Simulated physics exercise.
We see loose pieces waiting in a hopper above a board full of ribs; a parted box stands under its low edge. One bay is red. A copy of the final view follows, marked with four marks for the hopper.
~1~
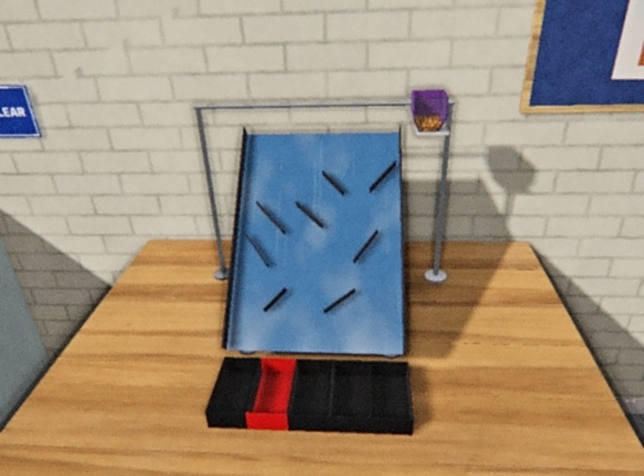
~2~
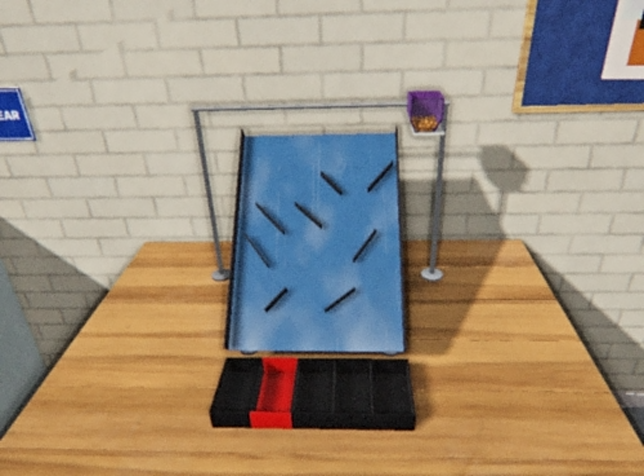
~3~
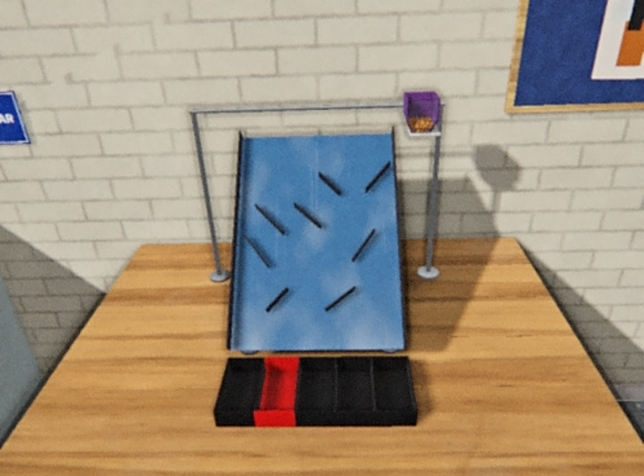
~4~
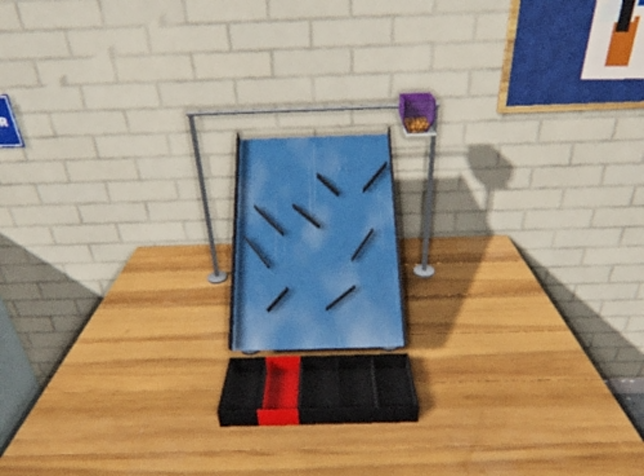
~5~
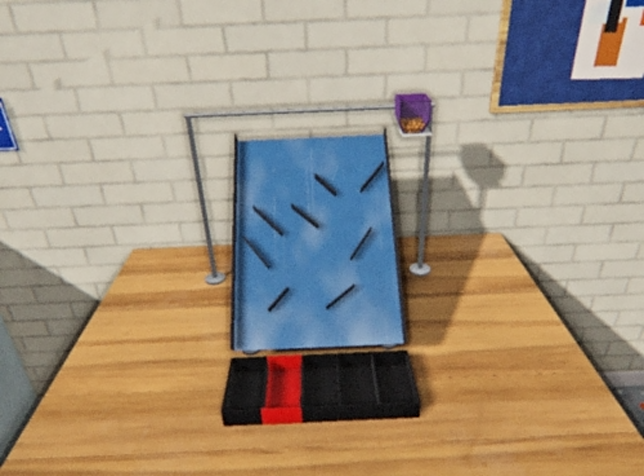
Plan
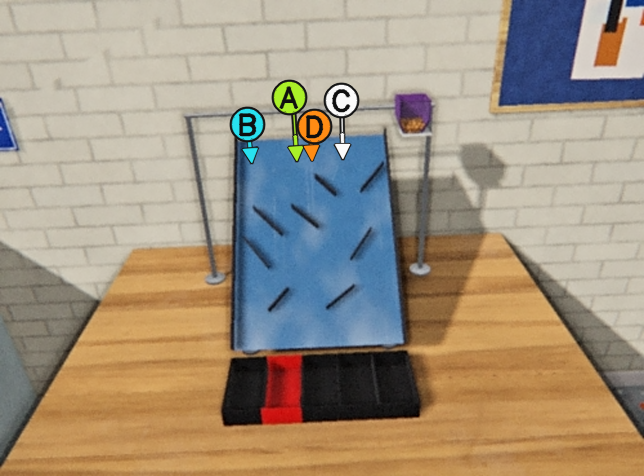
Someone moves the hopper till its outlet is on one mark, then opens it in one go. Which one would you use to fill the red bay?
C works best here.
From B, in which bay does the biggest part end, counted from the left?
The first.
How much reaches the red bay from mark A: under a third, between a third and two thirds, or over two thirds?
It is under a third.
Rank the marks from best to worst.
Best to worst: C, D, A, B.
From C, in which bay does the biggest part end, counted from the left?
The second from the left.
On the marked copy, mark A meets the board at (296, 155); mark B meets the board at (251, 157); mark C meets the board at (342, 153); mark D meets the board at (311, 155).
Choosing A, close to a quarter in the red bay, the bulk in other bays.
Choosing B, only a few in the red bay, all but a few in other bays, only a few outside the box.
Choosing C, close to two thirds in the red bay, close to a quarter in other bays.
Choosing D, close to half in the red bay, close to half in other bays.
